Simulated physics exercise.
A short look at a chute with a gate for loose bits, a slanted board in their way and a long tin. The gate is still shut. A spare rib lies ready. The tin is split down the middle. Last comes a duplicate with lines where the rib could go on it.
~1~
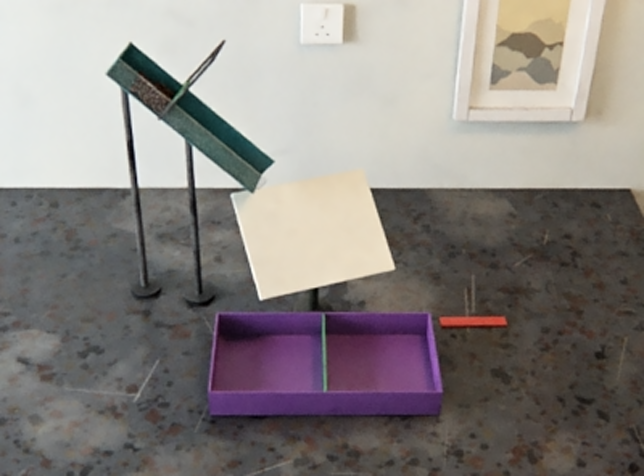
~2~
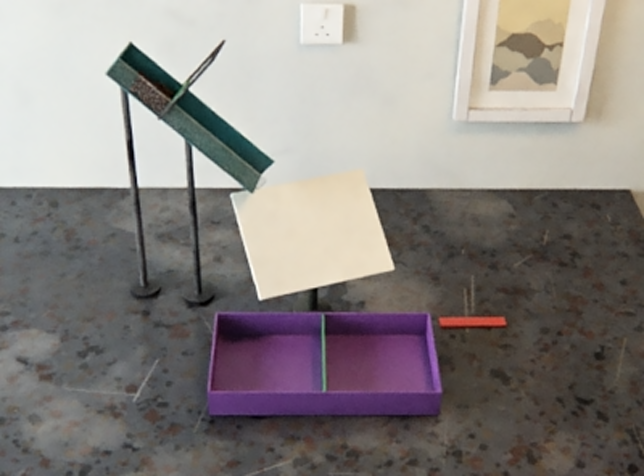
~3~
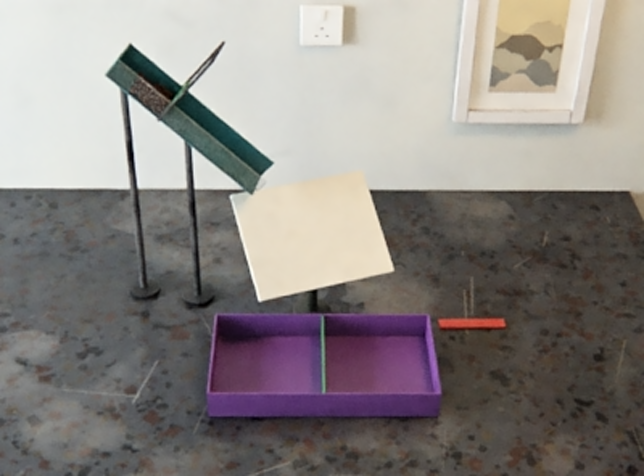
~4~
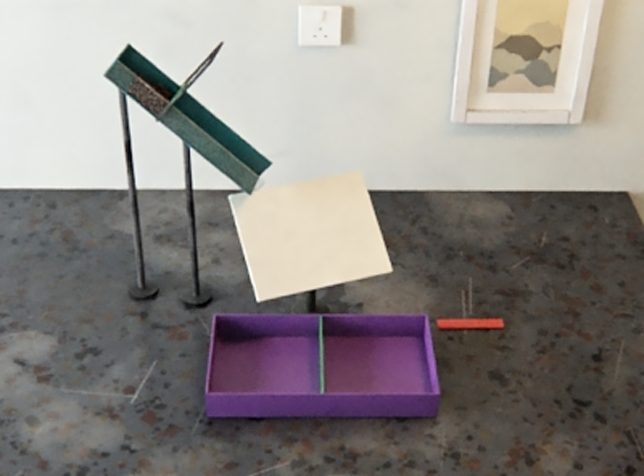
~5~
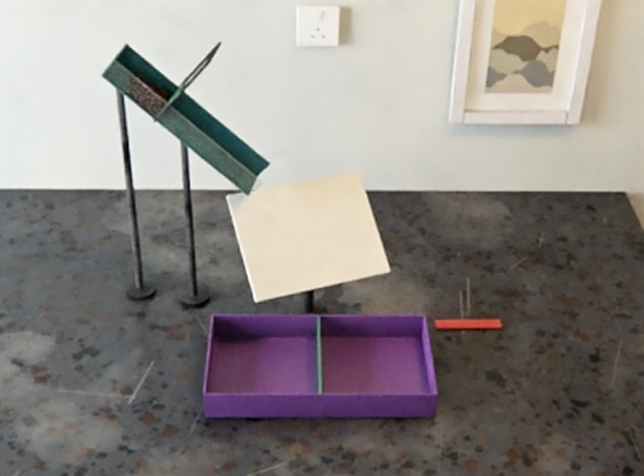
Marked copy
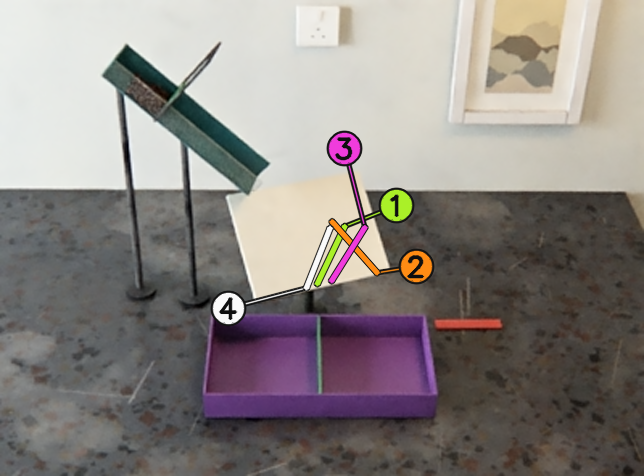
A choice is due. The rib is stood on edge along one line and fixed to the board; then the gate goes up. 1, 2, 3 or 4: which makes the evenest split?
Line 3.
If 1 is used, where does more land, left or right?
Left.
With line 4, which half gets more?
Left.
On the marked copy, line 1 from (344, 226) to (317, 283); line 2 from (332, 221) to (377, 272); line 3 from (364, 227) to (331, 280); line 4 from (330, 228) to (306, 287).
With 1, of what is caught, most in the left half, a small part in the right.
With 2, of what is caught, a stray few in the left half, nearly all in the right.
With 3, of what is caught, about half in the left half, about half in the right.
With 4, of what is caught, most in the left half, a small part in the right.
